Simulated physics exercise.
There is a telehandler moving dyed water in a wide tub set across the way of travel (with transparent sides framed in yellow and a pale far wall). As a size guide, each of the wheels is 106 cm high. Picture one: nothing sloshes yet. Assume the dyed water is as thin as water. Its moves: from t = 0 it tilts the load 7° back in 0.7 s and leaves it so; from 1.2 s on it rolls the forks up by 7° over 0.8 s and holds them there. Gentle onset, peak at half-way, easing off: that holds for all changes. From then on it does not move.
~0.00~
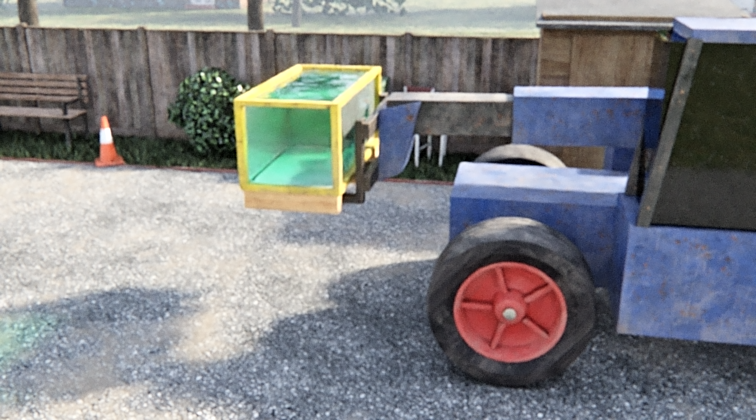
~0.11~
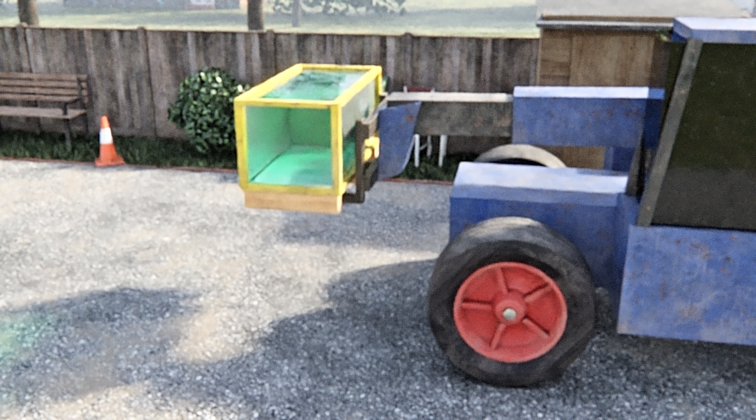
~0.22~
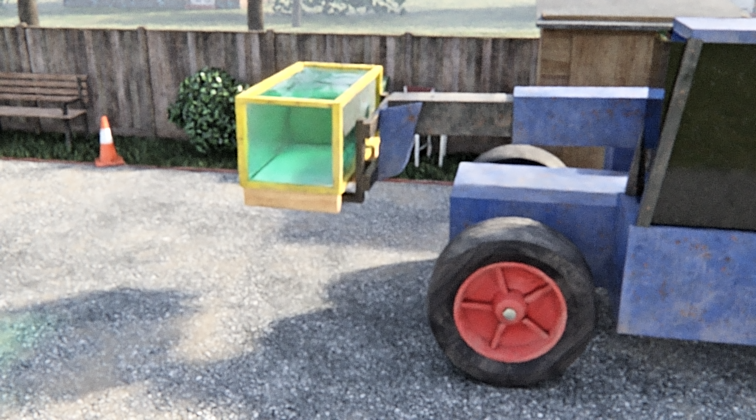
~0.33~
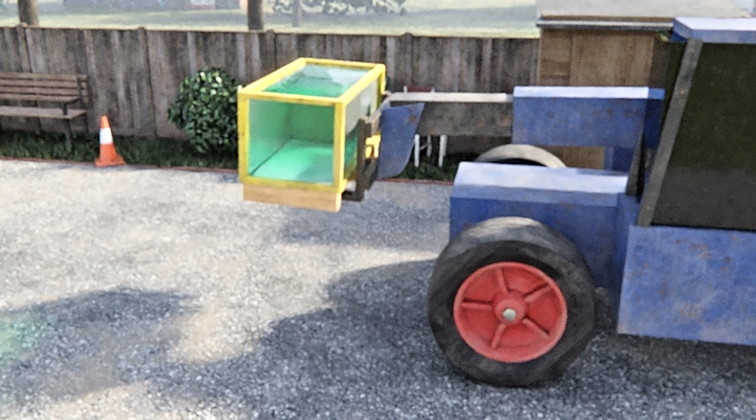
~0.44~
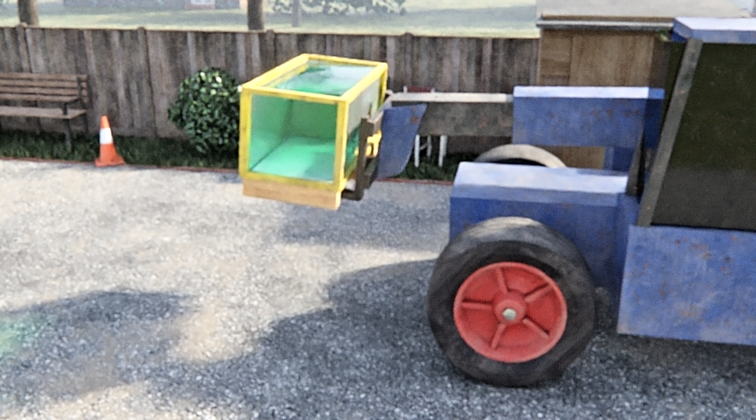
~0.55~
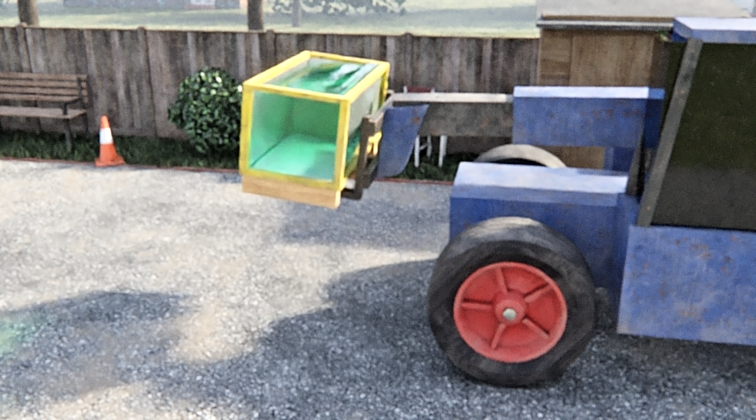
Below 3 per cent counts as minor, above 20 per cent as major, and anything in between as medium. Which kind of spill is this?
It is a medium one.
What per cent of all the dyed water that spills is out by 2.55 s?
Some 70 percent has come out by that time.
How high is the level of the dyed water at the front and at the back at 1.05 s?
The front stands at 52 cm and the back at 56 cm.
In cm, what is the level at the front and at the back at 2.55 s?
Front 46 cm and back 56 cm.
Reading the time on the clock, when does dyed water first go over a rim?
Roughly 0.9 seconds.
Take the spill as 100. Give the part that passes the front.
Roughly 0 in a hundred.
Then, 1.05 s in, it stands 55 cm high behind and 52 cm in front; 1 per cent has gone over the back.
Then, 1.75 s in, it stands 58 cm high behind and 48 cm in front; 1 per cent has gone over the back.
Then, 2.55 s in, it stands 57 cm high behind and 47 cm in front; 5 per cent has gone over the back.
Then, 4.99 s in, 8 per cent has gone over the back, 34 of 446 litres.
